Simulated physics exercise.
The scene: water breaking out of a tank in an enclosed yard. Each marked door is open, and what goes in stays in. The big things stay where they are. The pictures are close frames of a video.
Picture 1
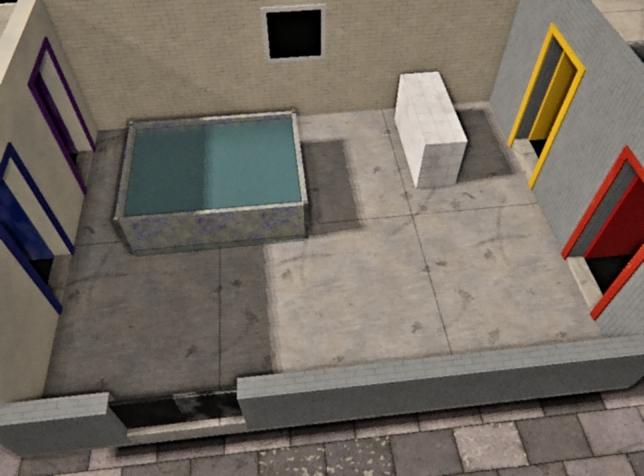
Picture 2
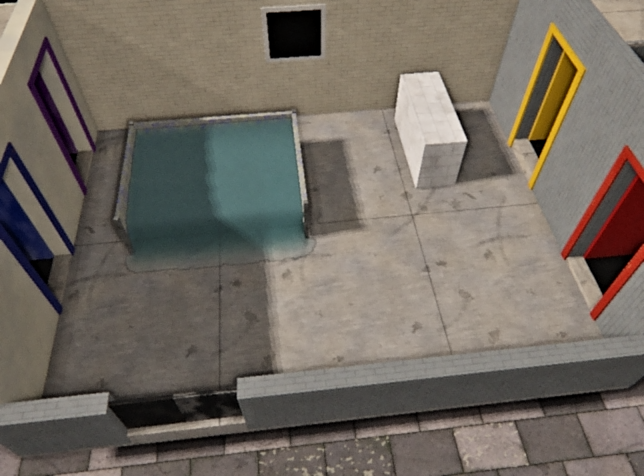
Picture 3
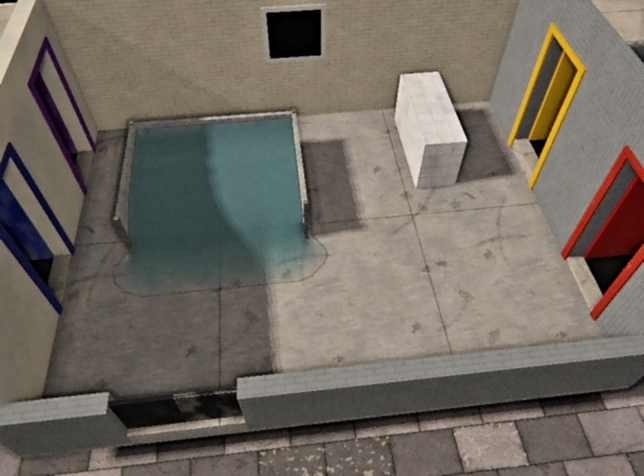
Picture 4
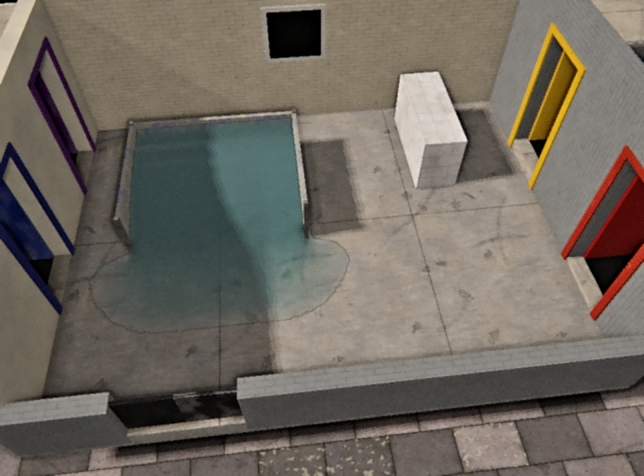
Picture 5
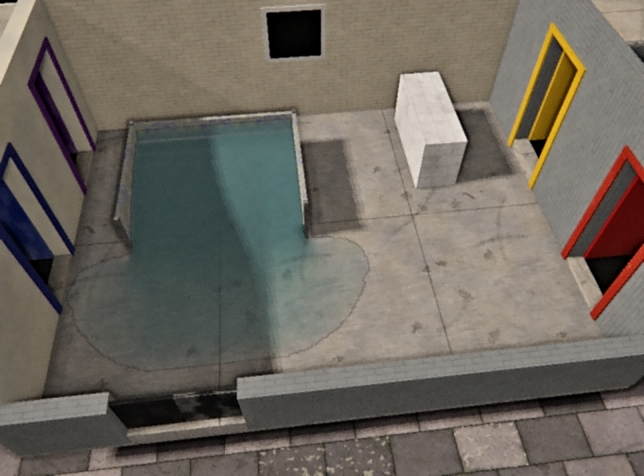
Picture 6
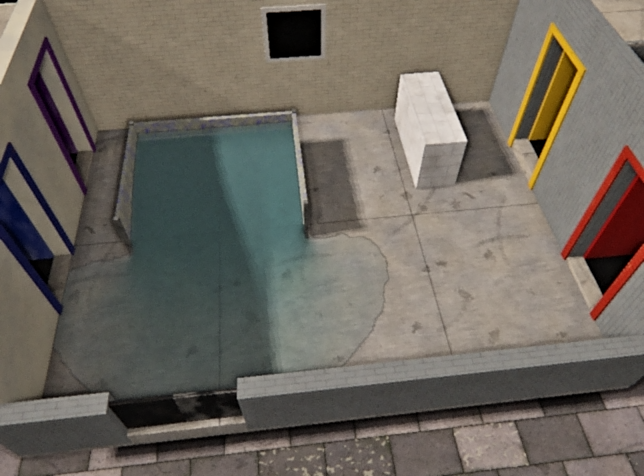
Water in a rectangular tank sits still in a walled yard with coloured doorways and a white block, then pours out as the tank's near side opens. It fans across the paved floor in a widening rounded pool, spreading toward the low front wall and out to both sides.
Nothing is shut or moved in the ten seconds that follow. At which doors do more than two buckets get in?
In the end: The red door takes more than that; the purple door takes more than that; the yellow door stays under that; the blue door takes more than that.
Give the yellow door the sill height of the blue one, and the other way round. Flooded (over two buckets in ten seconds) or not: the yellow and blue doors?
One by one: The yellow one passes that mark, the blue one is under.
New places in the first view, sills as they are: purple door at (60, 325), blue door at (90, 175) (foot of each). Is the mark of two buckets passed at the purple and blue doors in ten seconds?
Then: Purple door takes more; blue door goes over.
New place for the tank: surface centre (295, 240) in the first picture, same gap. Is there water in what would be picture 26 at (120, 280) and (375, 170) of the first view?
One after the other: Under water, no water.
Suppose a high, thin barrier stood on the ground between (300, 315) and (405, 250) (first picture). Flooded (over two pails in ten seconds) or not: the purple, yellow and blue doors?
Then: The purple one lets more in; the yellow one lets less in; the blue one goes over.
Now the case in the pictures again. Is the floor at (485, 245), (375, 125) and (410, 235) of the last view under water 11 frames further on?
In turn: Not flooded, no water, clear.
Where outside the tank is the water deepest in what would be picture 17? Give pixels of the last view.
Around (37, 426).
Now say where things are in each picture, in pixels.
The first picture shows the water tank at (214, 165) is whole and still.
In the second picture, the front is at (311, 241), out from the gap at (218, 232).
In the third picture, water pours out at (218, 234) and has run to (320, 253).
In the fourth picture, water pours out at (219, 236) and has run to (339, 271).
In the fifth picture, the front is at (85, 326), out from the gap at (219, 236).
In the sixth picture, the front is at a hidden place, out from the gap at (219, 236).
A moment on, water covers 35 % of the floor; the red door not reached, the purple door not reached, the yellow door not reached, the blue door under two buckets in.
Next, water covers 40 % of the floor; the red door not reached, the purple door not reached, the yellow door not reached, the blue door under two buckets in.
Then, water covers 60 % of the floor; the red door over two buckets in, the purple door wet at the sill, nothing in, the yellow door not reached, the blue door over two buckets in.
Later, water covers 90 % of the floor; the red door far over two buckets in, the purple door over two buckets in, the yellow door wet at the sill, nothing in, the blue door far over two buckets in.
In the end, water covers 100 % of the floor; the red door far over two buckets in, the purple door far over two buckets in, the yellow door wet at the sill, nothing in, the blue door far over two buckets in.
